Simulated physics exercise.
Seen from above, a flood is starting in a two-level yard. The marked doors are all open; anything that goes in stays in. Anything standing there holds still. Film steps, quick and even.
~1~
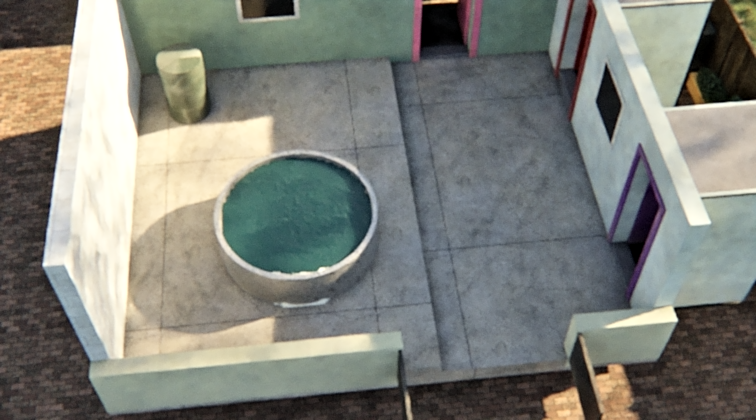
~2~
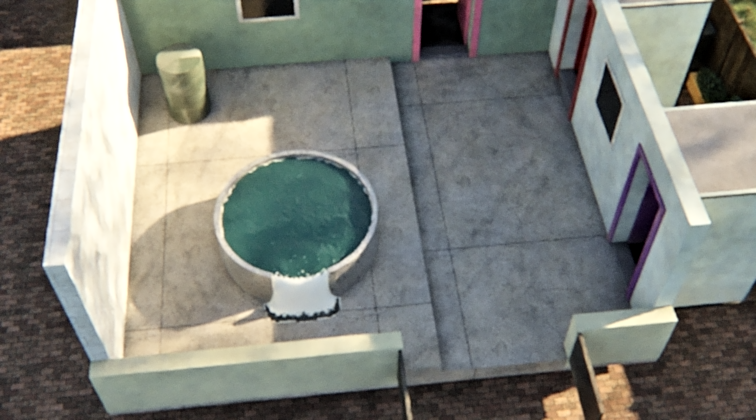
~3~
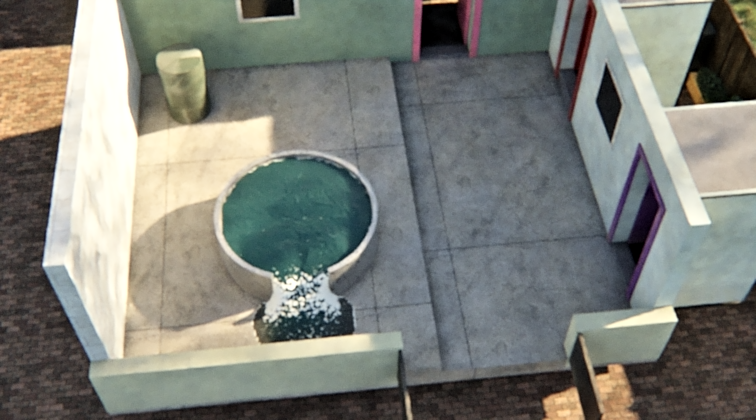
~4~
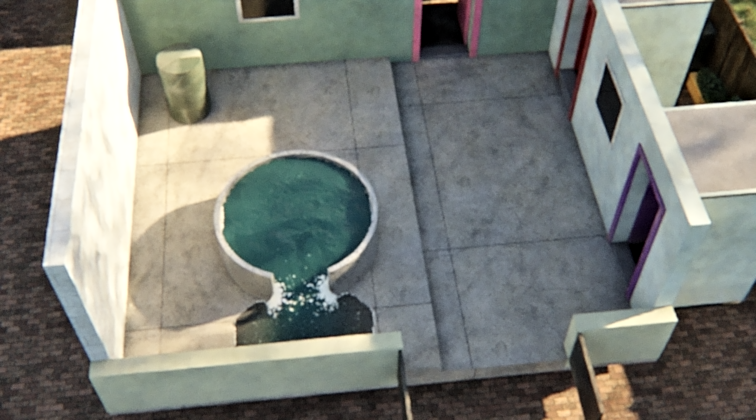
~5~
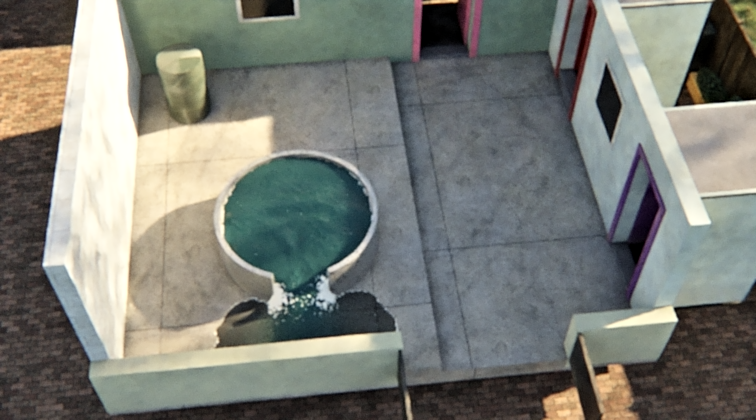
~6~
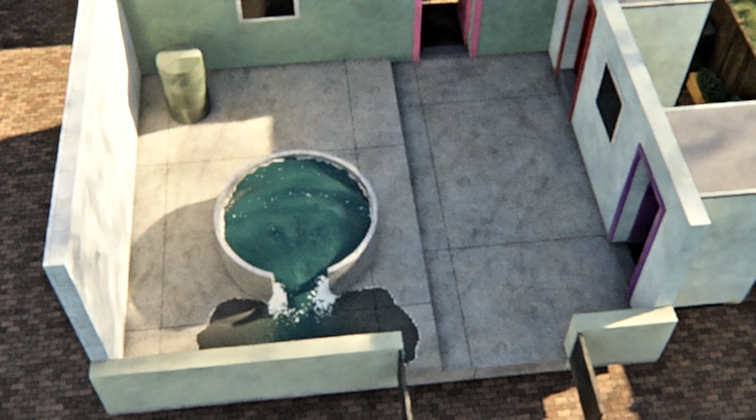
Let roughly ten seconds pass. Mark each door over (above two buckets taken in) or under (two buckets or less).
Purple door: Over. Pink door: Under. Red door: Under.
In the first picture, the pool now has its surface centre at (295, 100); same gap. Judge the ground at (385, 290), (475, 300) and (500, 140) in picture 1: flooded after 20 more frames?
Result: Inundated; inundated; spared.
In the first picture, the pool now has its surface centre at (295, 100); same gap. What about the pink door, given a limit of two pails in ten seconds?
As for the pink door, it stays within the limit.
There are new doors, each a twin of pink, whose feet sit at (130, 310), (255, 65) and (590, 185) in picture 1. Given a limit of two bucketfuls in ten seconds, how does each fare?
Door by door: Gets past, stays short, stays short.
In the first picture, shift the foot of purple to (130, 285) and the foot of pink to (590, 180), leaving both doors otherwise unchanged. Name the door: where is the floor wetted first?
I reckon it's the purple-painted one.
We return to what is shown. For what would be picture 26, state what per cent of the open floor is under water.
It should be close to 50 %.
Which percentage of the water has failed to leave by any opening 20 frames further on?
My figure: Some 96 per cent.
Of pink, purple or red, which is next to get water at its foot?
It would be the purple one.
A moment on, water covers 10 % of the floor; the purple door not reached, the pink door not reached, the red door not reached.
Next, water covers 25 % of the floor; the purple door not reached, the pink door not reached, the red door not reached.
Then, water covers 50 % of the floor; the purple door under two buckets in, the pink door not reached, the red door not reached.
Later, water covers 70 % of the floor; the purple door over two buckets in, the pink door not reached, the red door wet at the sill, nothing in.
In the end, water covers 95 % of the floor; the purple door over two buckets in, the pink door wet at the sill, nothing in, the red door wet at the sill, nothing in.
